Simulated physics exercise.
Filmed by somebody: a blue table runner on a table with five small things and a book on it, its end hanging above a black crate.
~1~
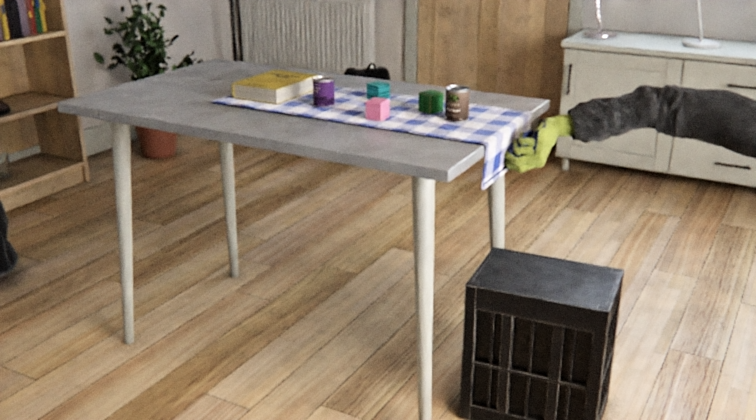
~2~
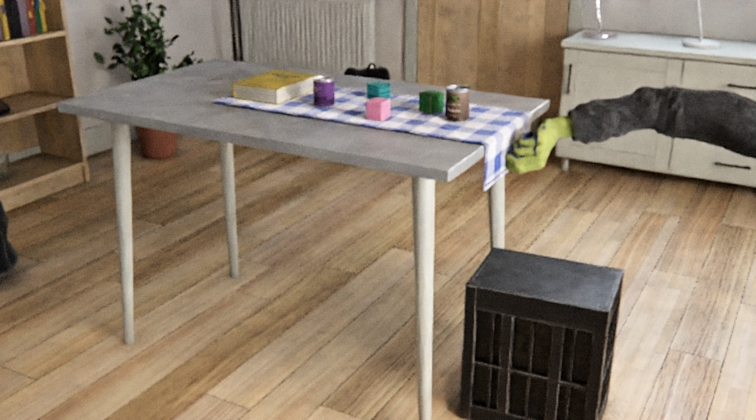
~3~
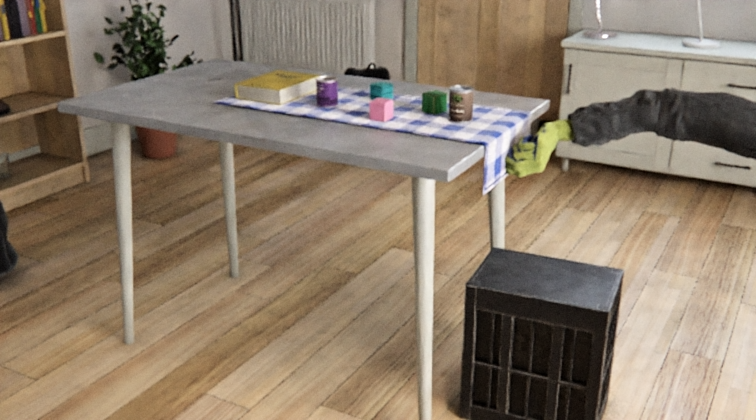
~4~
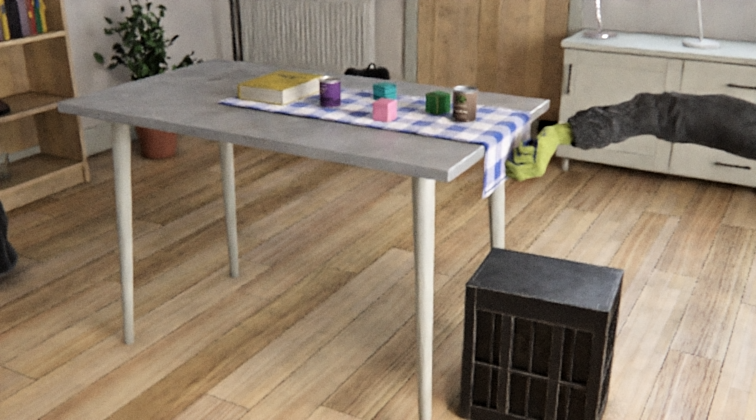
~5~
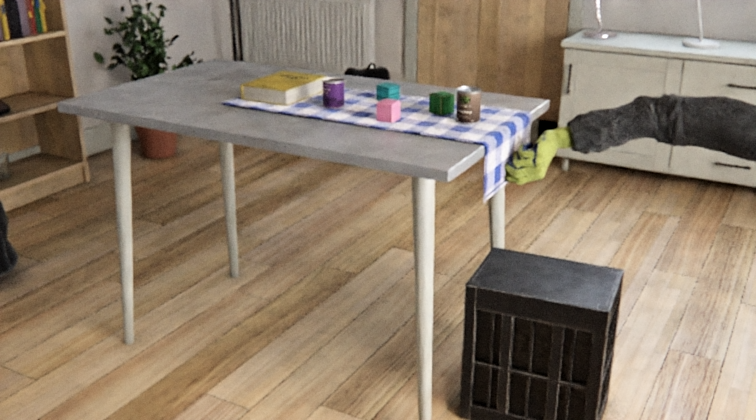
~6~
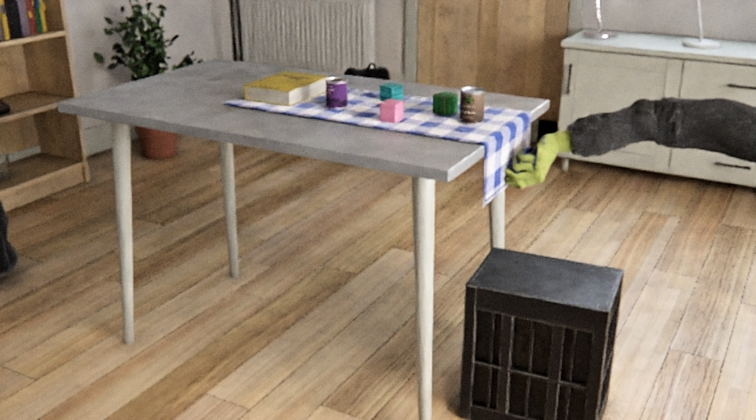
A blue checked runner slides slightly to the right across a grey table as a yellow-green gloved hand holds near its hanging end, which lowers a little above a black crate. The cans and small cubes on the cloth shift slowly right with it, while the yellow book barely moves.
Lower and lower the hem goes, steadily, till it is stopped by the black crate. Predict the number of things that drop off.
I expect two of them not to stay on top.
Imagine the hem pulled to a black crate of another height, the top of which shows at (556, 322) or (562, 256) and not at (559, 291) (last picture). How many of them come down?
The tally is 3 and 1.
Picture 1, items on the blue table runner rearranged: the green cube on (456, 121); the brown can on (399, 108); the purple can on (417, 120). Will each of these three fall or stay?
Looking at each one, the green cube drops away, the brown can remains in position and the purple can drops away.
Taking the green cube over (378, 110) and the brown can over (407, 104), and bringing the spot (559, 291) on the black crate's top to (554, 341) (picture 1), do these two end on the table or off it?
The green cube? Lost. The brown can? Lost.
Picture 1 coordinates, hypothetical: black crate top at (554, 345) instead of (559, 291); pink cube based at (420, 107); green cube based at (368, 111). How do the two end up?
The pink cube is lost, the green cube is lost.
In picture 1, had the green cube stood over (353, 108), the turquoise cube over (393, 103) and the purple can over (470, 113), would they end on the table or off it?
Short version: Green cube stays, turquoise cube stays, purple can drops.
A little later, hem near (506, 225); all still up.
Next, hem near (505, 255); brown can gone.
When it is over, hem on the crate; brown can and green cube gone. The answer is two.
